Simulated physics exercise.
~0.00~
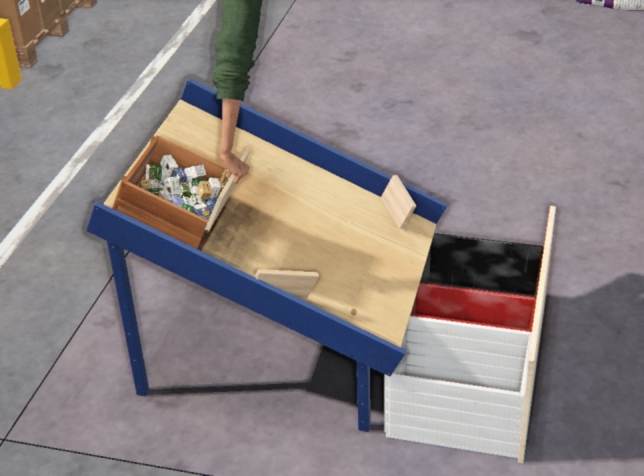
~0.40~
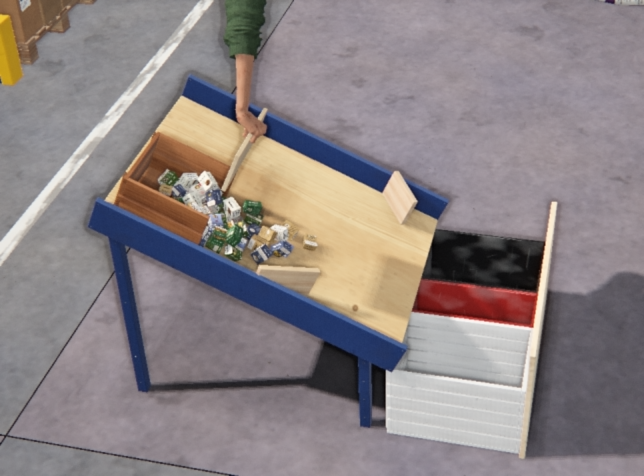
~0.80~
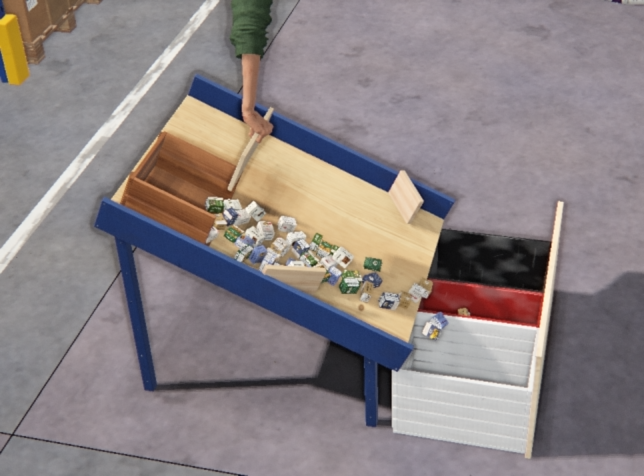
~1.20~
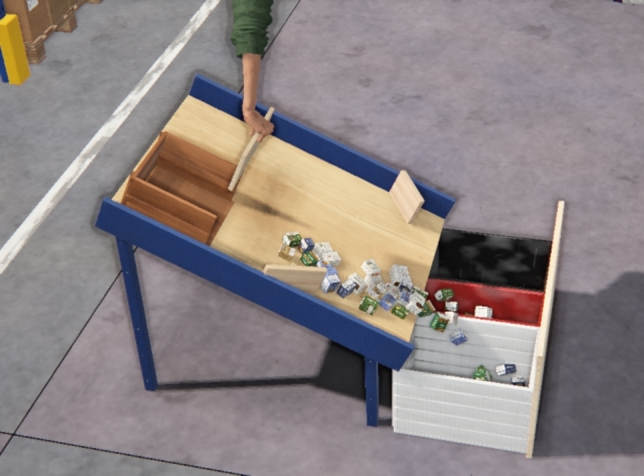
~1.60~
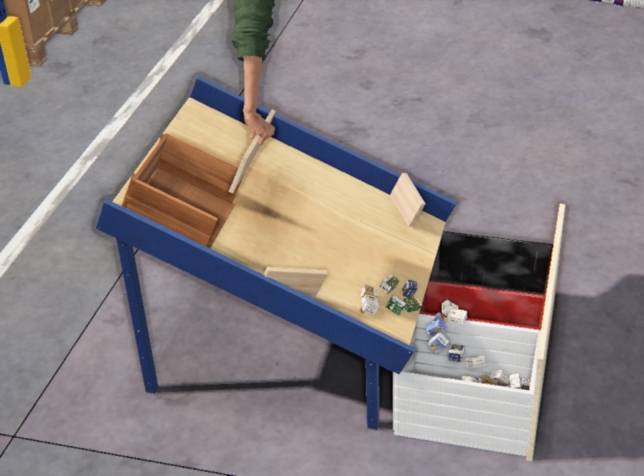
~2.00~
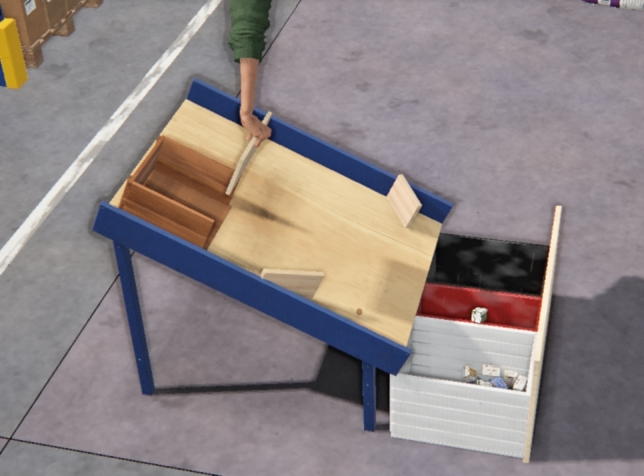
A hand lifting a wooden gate, small cartons sliding down a tilted table and dropping into white and red bins, leaving it empty.
